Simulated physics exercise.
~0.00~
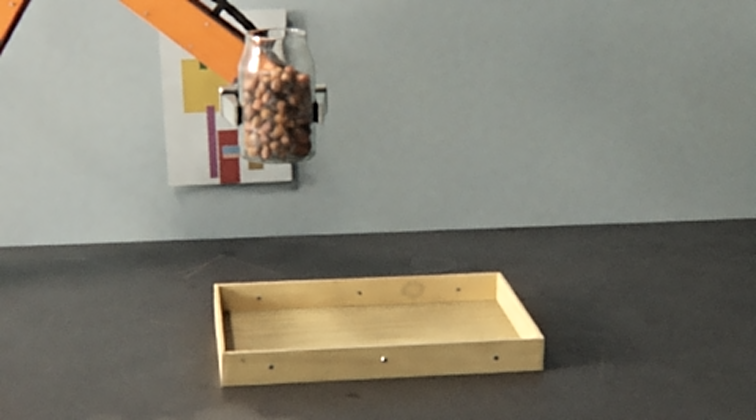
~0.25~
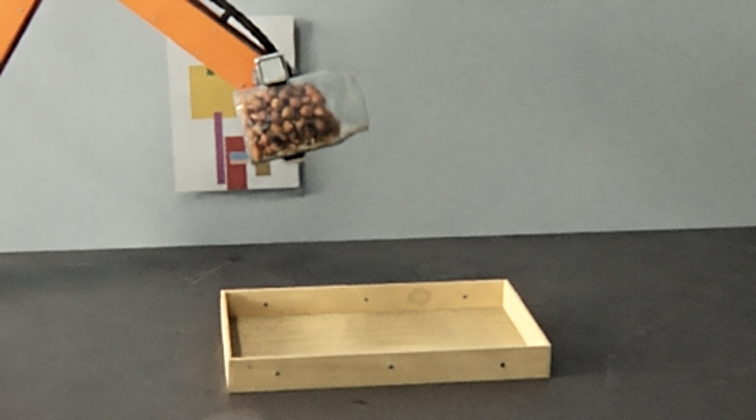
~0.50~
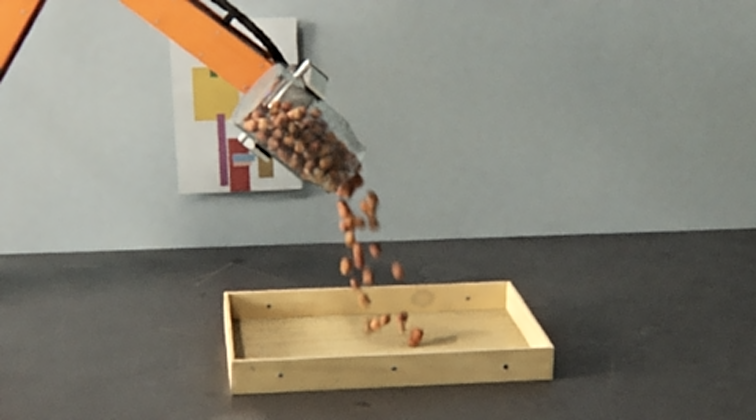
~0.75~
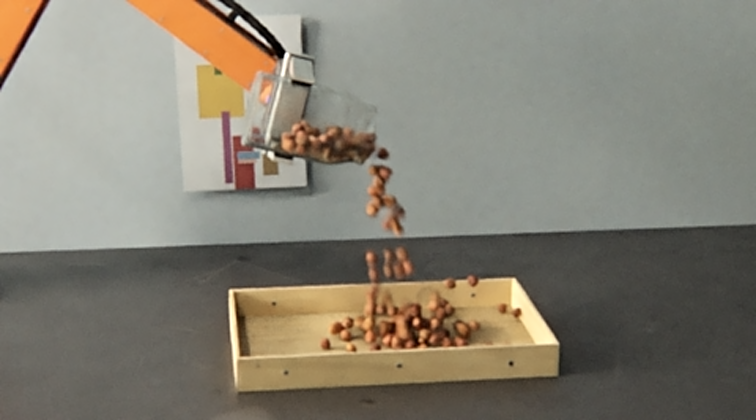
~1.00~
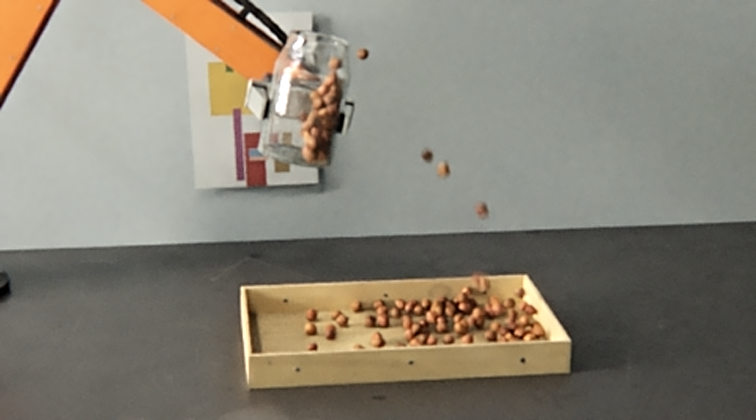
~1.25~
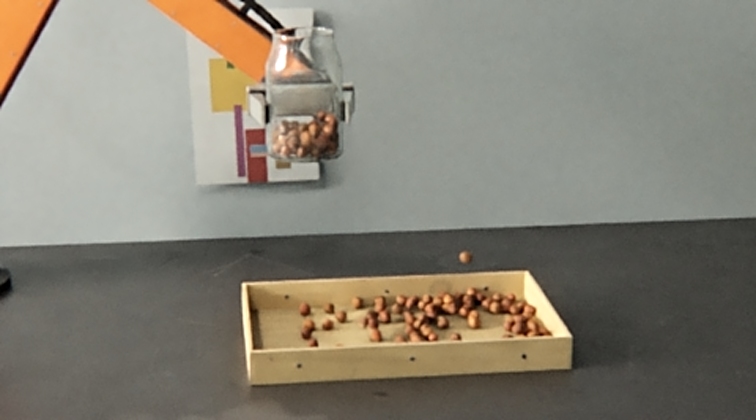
An orange robot arm tips a jar, pours most hazelnuts into a wooden tray, and rights it.
